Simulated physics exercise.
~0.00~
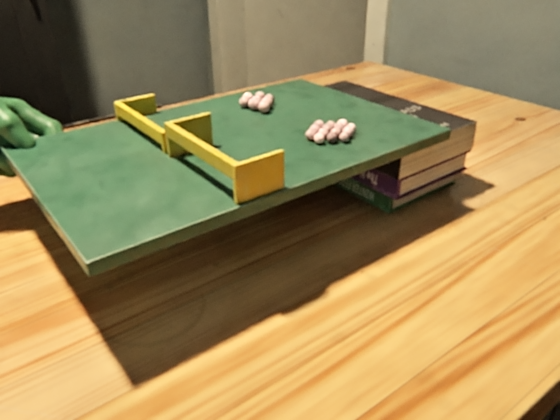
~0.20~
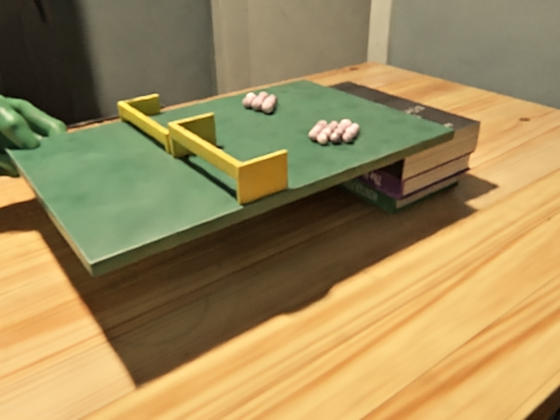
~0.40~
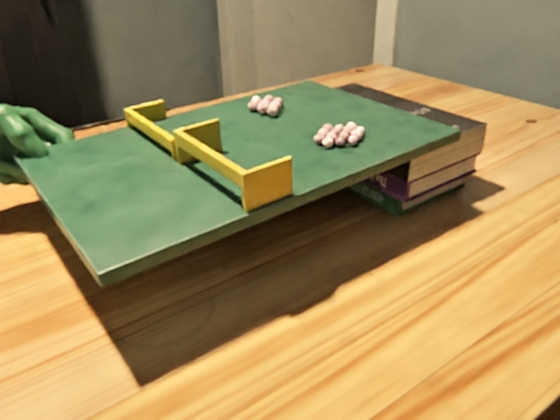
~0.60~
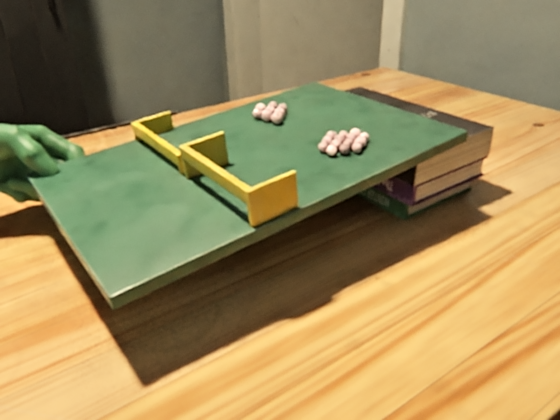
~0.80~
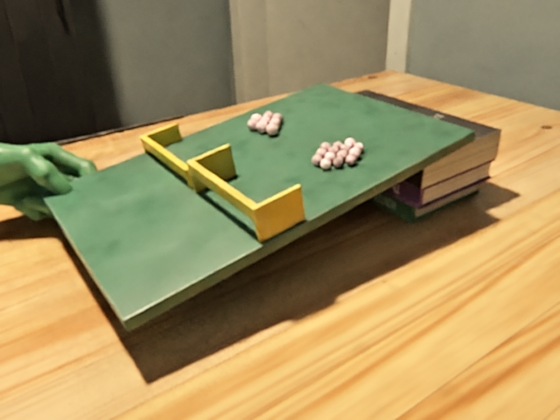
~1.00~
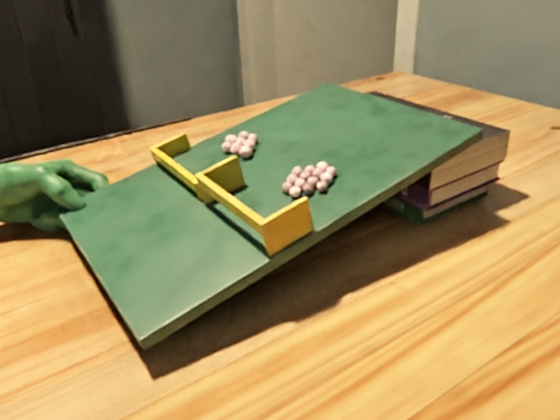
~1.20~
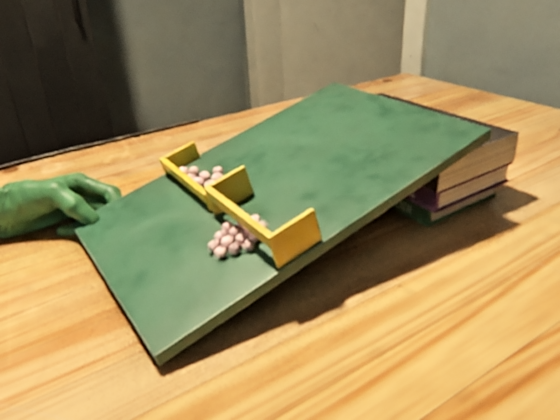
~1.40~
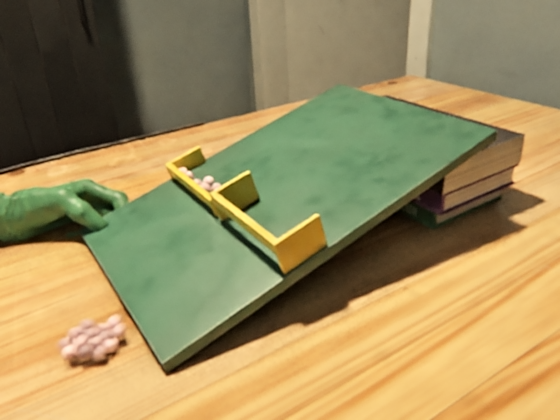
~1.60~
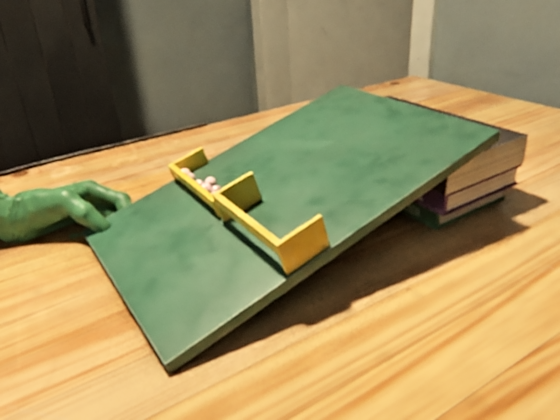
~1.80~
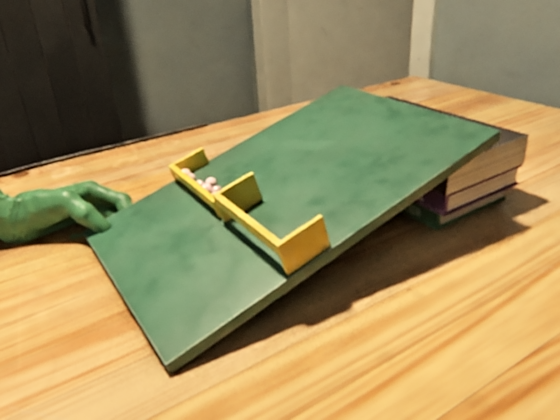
A green board propped on stacked books tilts down to the left beside a green hand, and two clusters of small pink balls slide toward yellow barriers; the front cluster passes beneath and leaves the board onto the wooden table, then out of view, while the back cluster stays lodged.
